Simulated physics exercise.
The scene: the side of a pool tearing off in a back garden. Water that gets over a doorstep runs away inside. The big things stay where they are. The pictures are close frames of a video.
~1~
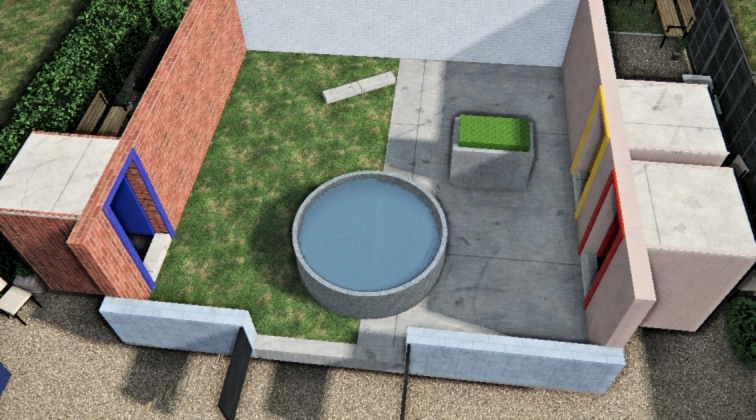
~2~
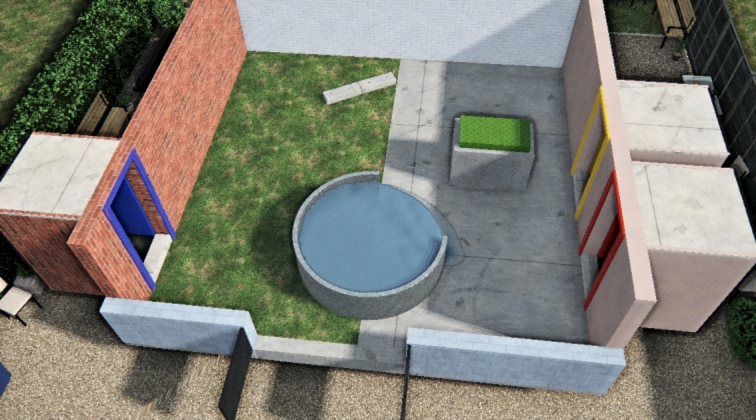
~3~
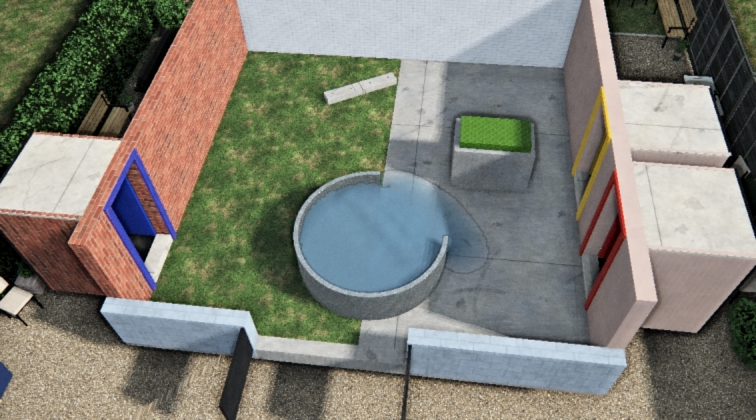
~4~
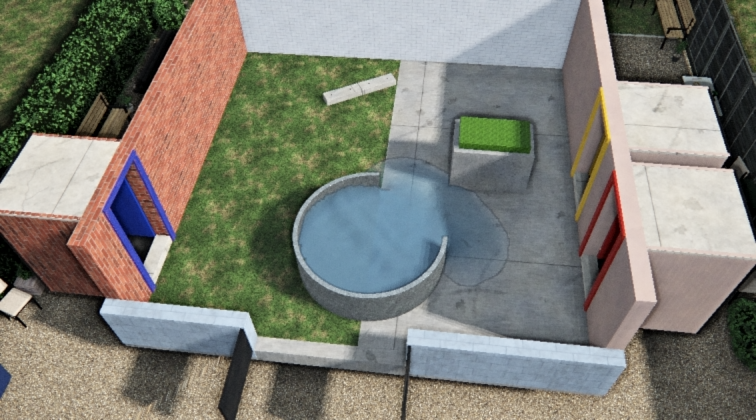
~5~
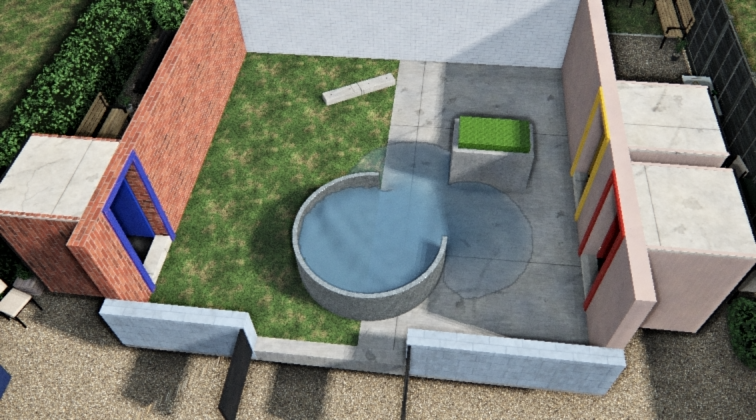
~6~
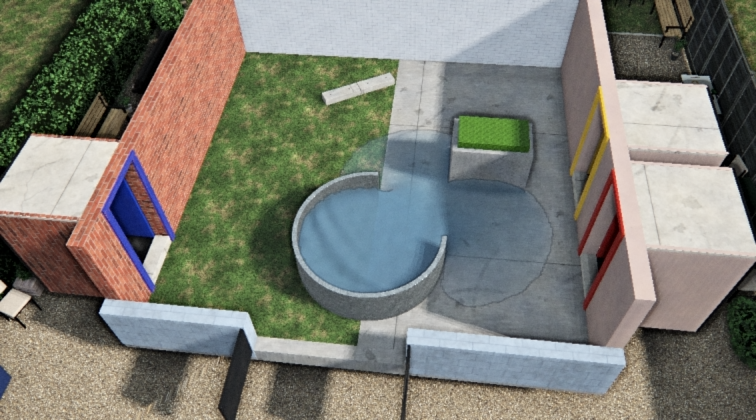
In this clip, a round pool of water stands in a walled garden of grass and paving; its far right side opens, and water pours through the gap, spreading across the paving toward the planter and over the nearby grass.
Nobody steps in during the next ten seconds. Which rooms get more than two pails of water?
The yellow door floods; the blue door holds within the limit; the red door floods.
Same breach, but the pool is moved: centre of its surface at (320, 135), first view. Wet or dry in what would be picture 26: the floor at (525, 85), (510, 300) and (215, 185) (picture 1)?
In turn: Awash, dry, no water.
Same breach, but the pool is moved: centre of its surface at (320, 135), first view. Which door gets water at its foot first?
First comes the yellow-painted one.
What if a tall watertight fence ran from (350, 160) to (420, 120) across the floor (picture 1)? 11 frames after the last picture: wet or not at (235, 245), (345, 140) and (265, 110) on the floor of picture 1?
In turn: Free of water, no water, free of water.
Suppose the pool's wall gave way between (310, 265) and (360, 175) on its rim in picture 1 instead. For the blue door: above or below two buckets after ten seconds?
The blue one floods.
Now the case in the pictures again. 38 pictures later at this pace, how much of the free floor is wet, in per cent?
Some 75 per cent.
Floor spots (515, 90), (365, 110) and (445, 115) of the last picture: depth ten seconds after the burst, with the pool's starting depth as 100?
In that order: 8, 12 and 8 per cent.
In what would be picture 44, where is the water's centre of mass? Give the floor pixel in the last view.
I would point to (436, 174).
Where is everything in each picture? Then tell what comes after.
In the first frame, still water in the pool at (370, 231).
In the second frame, water pours out on the pool's far side and has run to a hidden place.
In the third frame, water pours out on the pool's far side and has run to (480, 262).
In the fourth frame, water pours out on the pool's far side and has run to (497, 267).
In the fifth frame, the front is at (399, 146), out from the gap on the pool's far side.
In the sixth frame, water pours out on the pool's far side and has run to (400, 134).
A moment on, water covers 30 % of the floor; the yellow door under two buckets in, the blue door not reached, the red door wet at the sill, nothing in.
Next, water covers 40 % of the floor; the yellow door far over two buckets in, the blue door not reached, the red door under two buckets in.
Then, water covers 55 % of the floor; the yellow door far over two buckets in, the blue door not reached, the red door over two buckets in.
Later, water covers 75 % of the floor; the yellow door far over two buckets in, the blue door not reached, the red door over two buckets in.
In the end, water covers 90 % of the floor; the yellow door far over two buckets in, the blue door not reached, the red door over two buckets in.
